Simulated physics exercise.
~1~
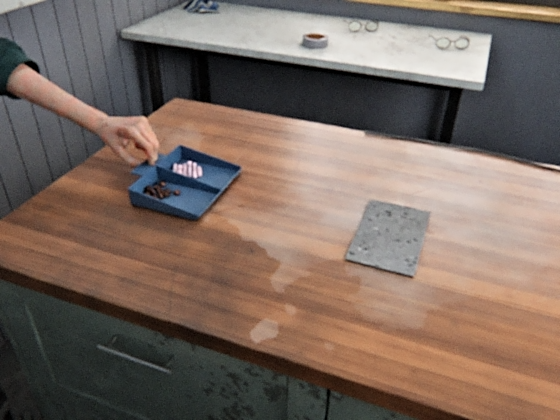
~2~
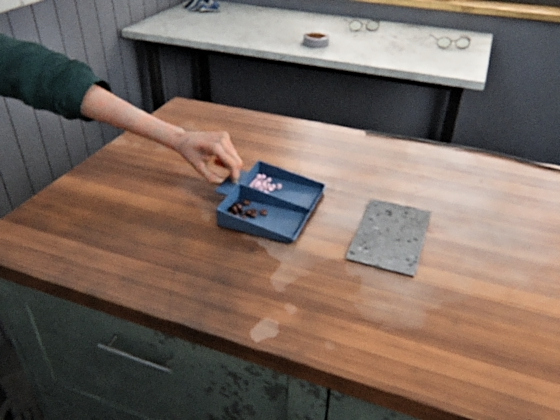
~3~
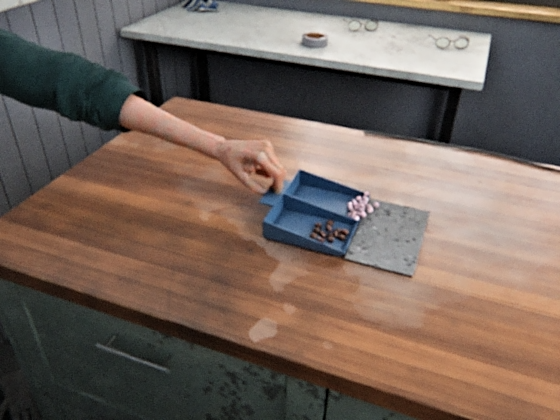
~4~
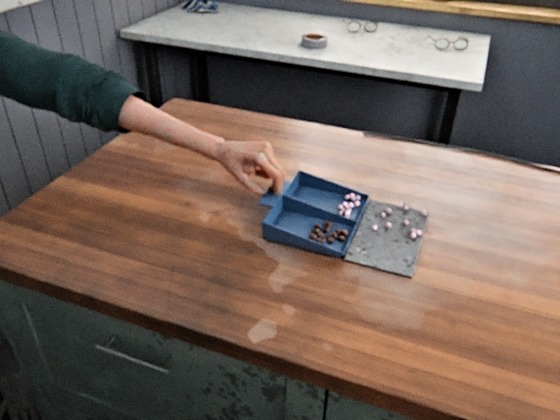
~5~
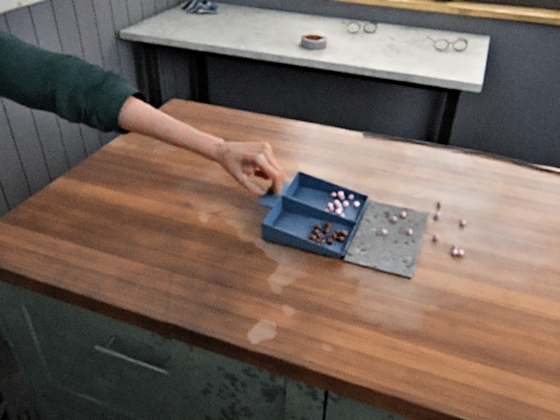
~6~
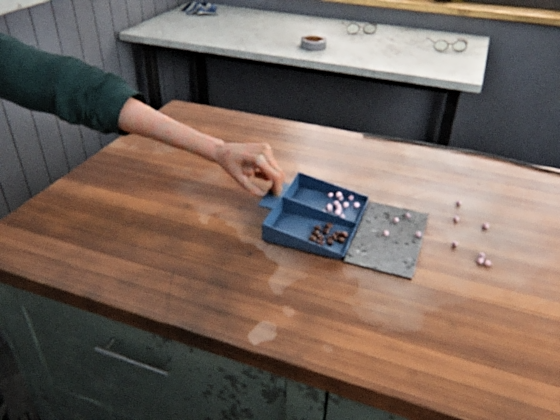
On a wooden counter, a hand pushing a divided blue tray against a gray slab, pink beads scattering past it, dark ones staying inside.
